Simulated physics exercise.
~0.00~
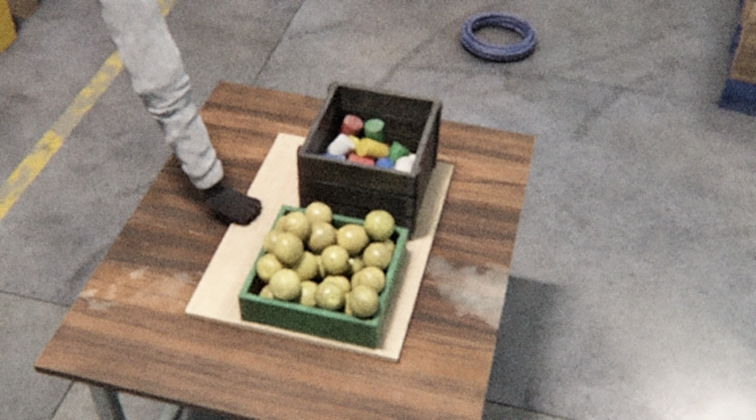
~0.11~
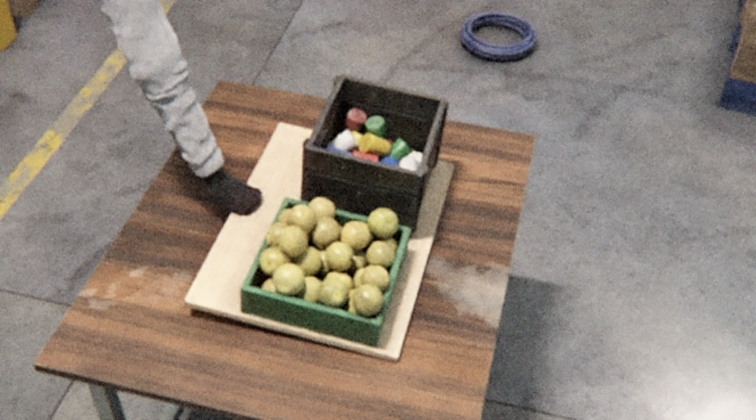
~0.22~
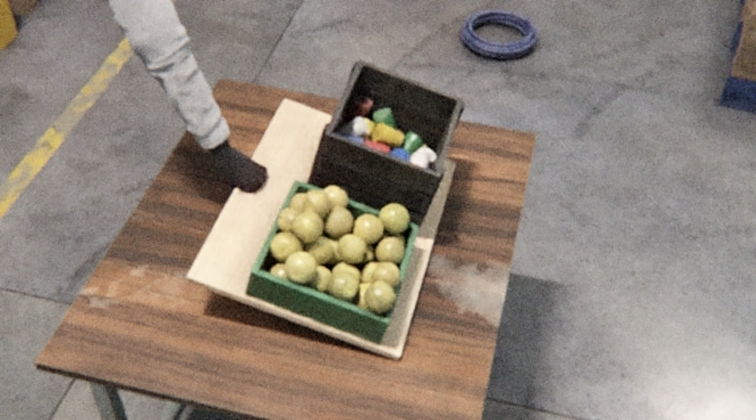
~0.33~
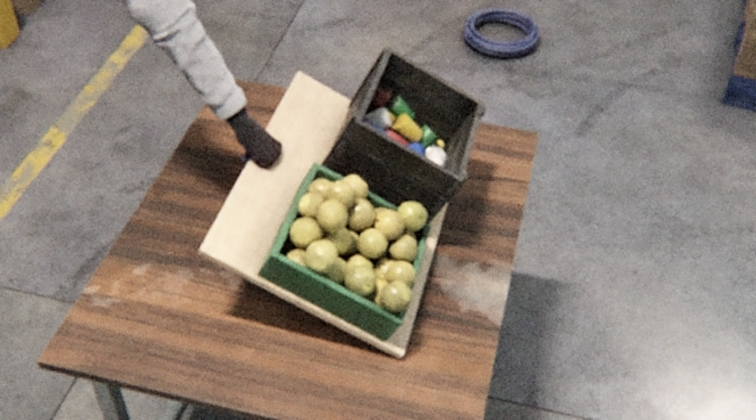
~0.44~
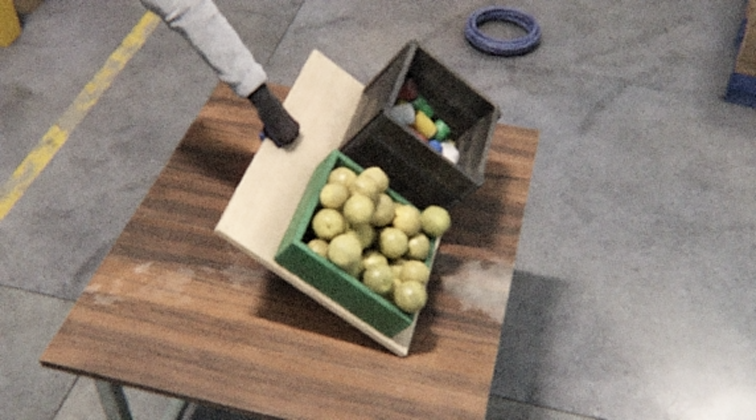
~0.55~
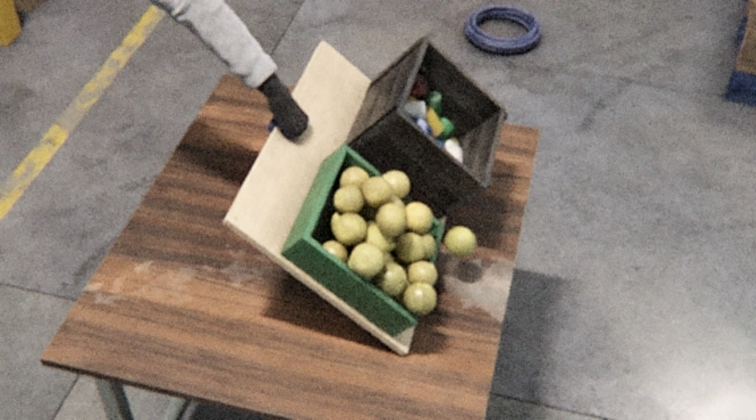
In a workshop with a grey concrete floor and a yellow line, a wooden table is seen from above at an angle by a still camera. A pale board on it carries a black basket of small colourful items behind a green basket heaped with yellow-green fruit. A gloved hand lifts the board's left side, tilting it steadily rightward with both baskets, and one fruit leaves the green basket on the right.
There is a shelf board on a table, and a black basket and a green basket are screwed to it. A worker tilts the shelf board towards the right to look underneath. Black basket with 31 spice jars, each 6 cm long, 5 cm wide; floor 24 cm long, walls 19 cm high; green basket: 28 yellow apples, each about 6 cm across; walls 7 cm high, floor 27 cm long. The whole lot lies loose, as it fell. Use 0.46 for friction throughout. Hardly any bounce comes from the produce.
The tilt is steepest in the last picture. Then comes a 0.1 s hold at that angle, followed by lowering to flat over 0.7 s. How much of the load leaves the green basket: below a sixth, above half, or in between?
Escapees: A sixth up to half.
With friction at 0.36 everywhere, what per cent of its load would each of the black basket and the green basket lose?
Black basket 0, green basket 40 per cent.
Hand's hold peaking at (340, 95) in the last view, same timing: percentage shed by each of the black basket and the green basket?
Then black basket 0, green basket 60 per cent.
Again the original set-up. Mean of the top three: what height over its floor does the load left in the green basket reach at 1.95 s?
Roughly 11 cm.
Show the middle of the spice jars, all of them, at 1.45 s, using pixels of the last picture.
At about (386, 175) in pixels.
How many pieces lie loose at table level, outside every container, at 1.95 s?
The number is some 4.
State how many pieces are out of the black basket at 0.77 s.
Roughly 0 for the black basket.
After 0.77 s, tilt 36°; the black basket has all 31 and the green basket is down by 6 of 28.
After 1.05 s, tilt 15°; the black basket has all 31 and the green basket is down by 10 of 28.
After 1.45 s, tilt 0°; the black basket has all 31 and the green basket is down by 11 of 28.
Outcome (at 1.95 s), the black basket has all 31 and the green basket is down by 11 of 28. Asked share, 11 of 28, 39 per cent.
